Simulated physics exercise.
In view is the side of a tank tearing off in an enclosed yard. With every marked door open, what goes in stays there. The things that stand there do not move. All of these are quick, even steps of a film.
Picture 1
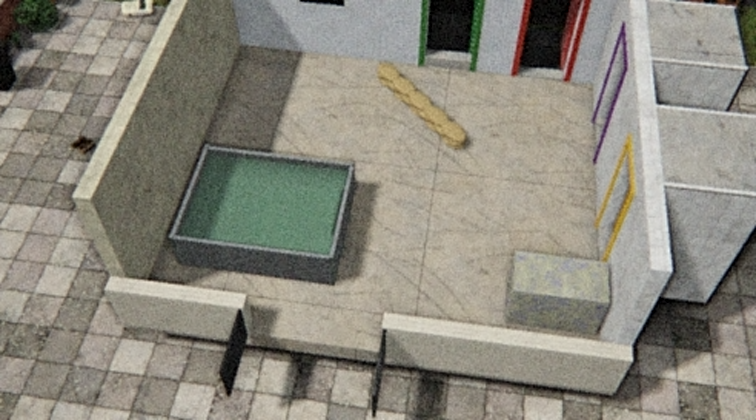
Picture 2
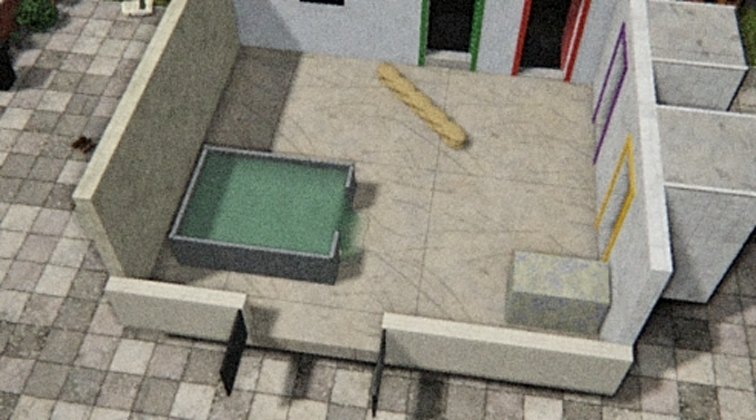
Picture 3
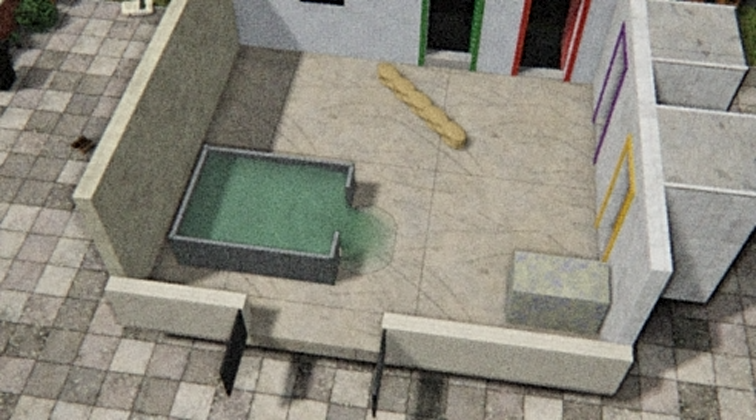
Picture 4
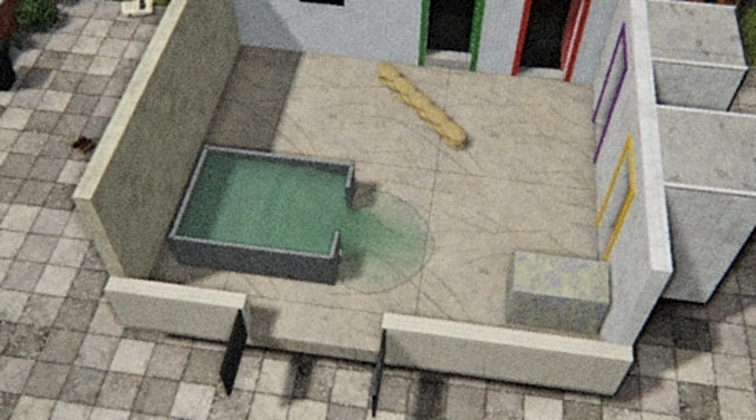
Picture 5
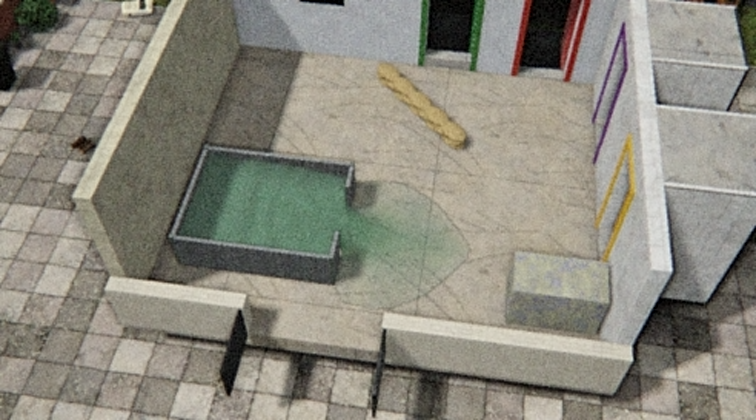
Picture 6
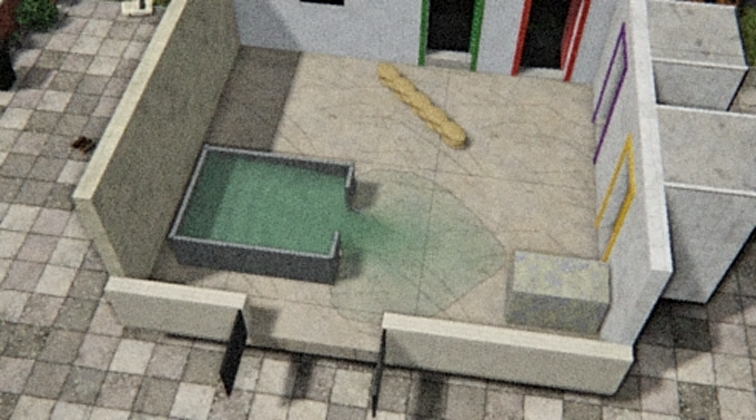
A walled yard with a tank of green water, its right side opening and water spreading rightward across the paved floor.
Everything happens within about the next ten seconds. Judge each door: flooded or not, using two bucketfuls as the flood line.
The green door is not flooded. The yellow door is flooded. The red door is flooded. The purple door is not flooded.
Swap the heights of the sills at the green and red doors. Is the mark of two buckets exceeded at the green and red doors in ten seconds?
You'll see the green door tops the limit and the red door stays short.
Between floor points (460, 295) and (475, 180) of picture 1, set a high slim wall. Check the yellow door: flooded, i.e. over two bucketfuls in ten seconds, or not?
Here's how it goes: The yellow door remains below.
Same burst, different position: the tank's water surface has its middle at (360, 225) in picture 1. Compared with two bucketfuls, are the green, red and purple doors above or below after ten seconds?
Going door by door, the green door comes in under, then the red door breaks the limit, then the purple door comes in under.
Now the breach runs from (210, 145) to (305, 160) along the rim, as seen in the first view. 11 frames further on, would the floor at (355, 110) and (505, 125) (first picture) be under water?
In the order asked, I get drenched for the first and still bare for the second.
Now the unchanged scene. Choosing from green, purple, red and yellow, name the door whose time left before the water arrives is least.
My answer: The yellow-painted one.
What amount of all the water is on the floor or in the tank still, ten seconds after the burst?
About 82 per cent.
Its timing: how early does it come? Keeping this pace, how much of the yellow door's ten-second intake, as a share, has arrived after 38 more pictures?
Result: 95 % of the ten-second total.
A moment on, water covers 30 % of the floor; the green door not reached, the yellow door wet at the sill, nothing in, the red door not reached, the purple door not reached.
Next, water covers 40 % of the floor; the green door not reached, the yellow door over two buckets in, the red door not reached, the purple door wet at the sill, nothing in.
Then, water covers 45 % of the floor; the green door not reached, the yellow door far over two buckets in, the red door wet at the sill, nothing in, the purple door wet at the sill, nothing in.
Later, water covers 60 % of the floor; the green door wet at the sill, nothing in, the yellow door far over two buckets in, the red door over two buckets in, the purple door wet at the sill, nothing in.
In the end, water covers 75 % of the floor; the green door wet at the sill, nothing in, the yellow door far over two buckets in, the red door far over two buckets in, the purple door wet at the sill, nothing in.
